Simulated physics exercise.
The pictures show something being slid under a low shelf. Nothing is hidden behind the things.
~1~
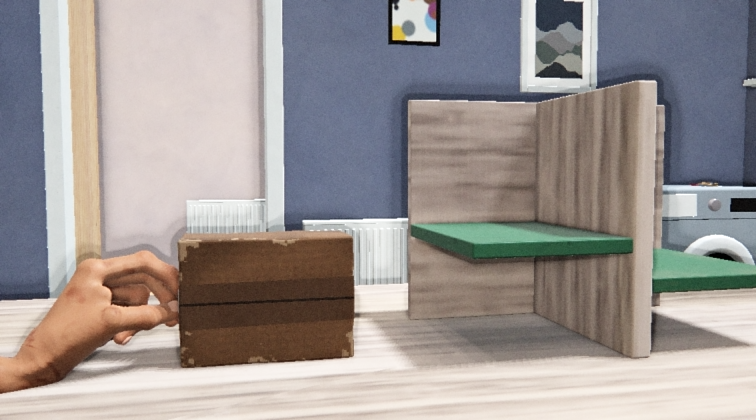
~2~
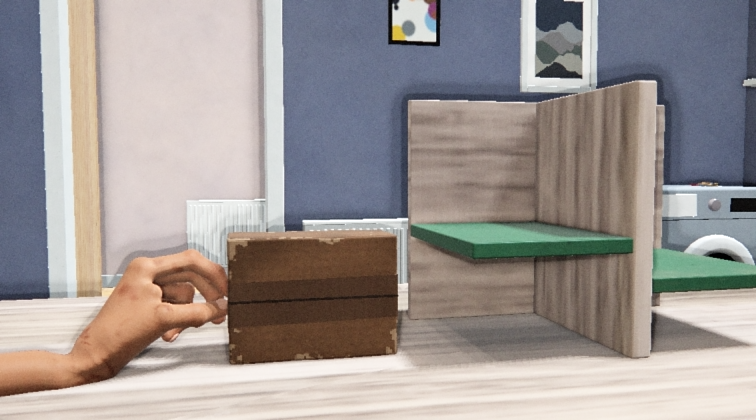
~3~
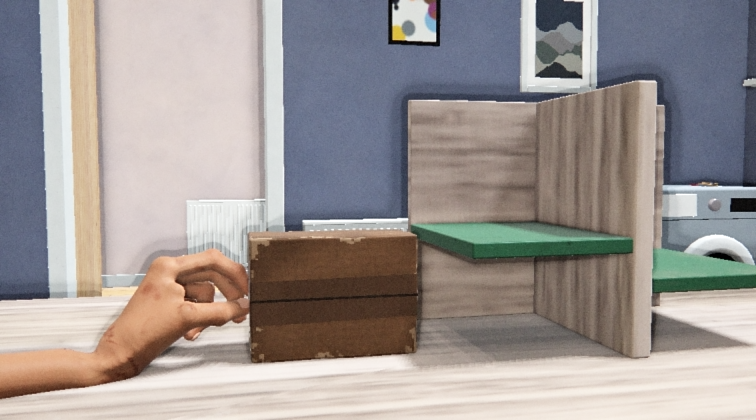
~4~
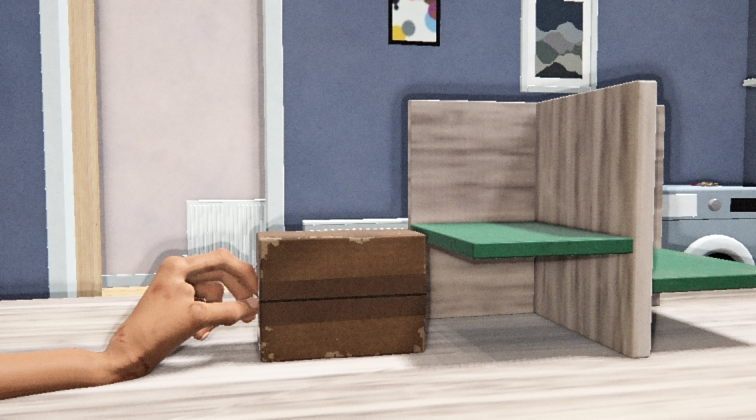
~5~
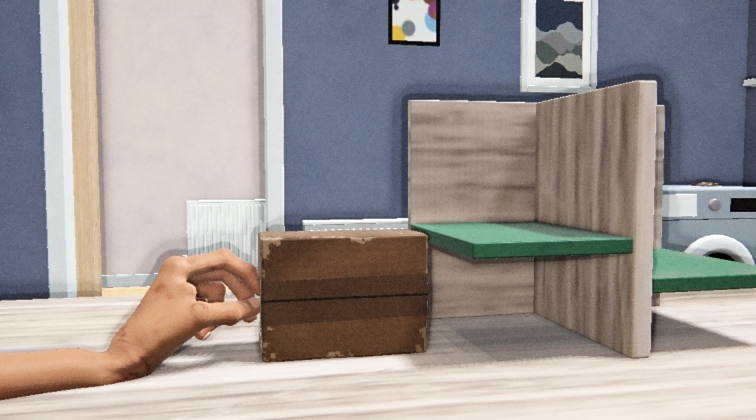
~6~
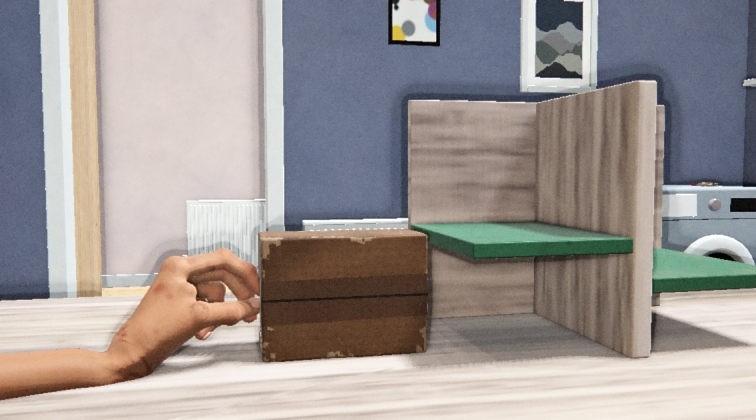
At first, a hand at the left pushes a brown box to the right across a pale surface, toward a low green shelf attached to wooden panels. The box slides more slowly as its right edge reaches the shelf's left end, and then both hand and box stay still there.
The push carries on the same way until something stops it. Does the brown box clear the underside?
Here the brown box is too tall.
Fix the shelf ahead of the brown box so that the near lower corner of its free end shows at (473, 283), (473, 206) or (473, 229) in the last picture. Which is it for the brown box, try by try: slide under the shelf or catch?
In that order, it catches on the edge; gets in; clears the shelf.
Then, 0.24 s later than the last frame, brown box sliding up to the opening near (355, 291).
When it is over, the brown box stops at the shelf, near (362, 290).
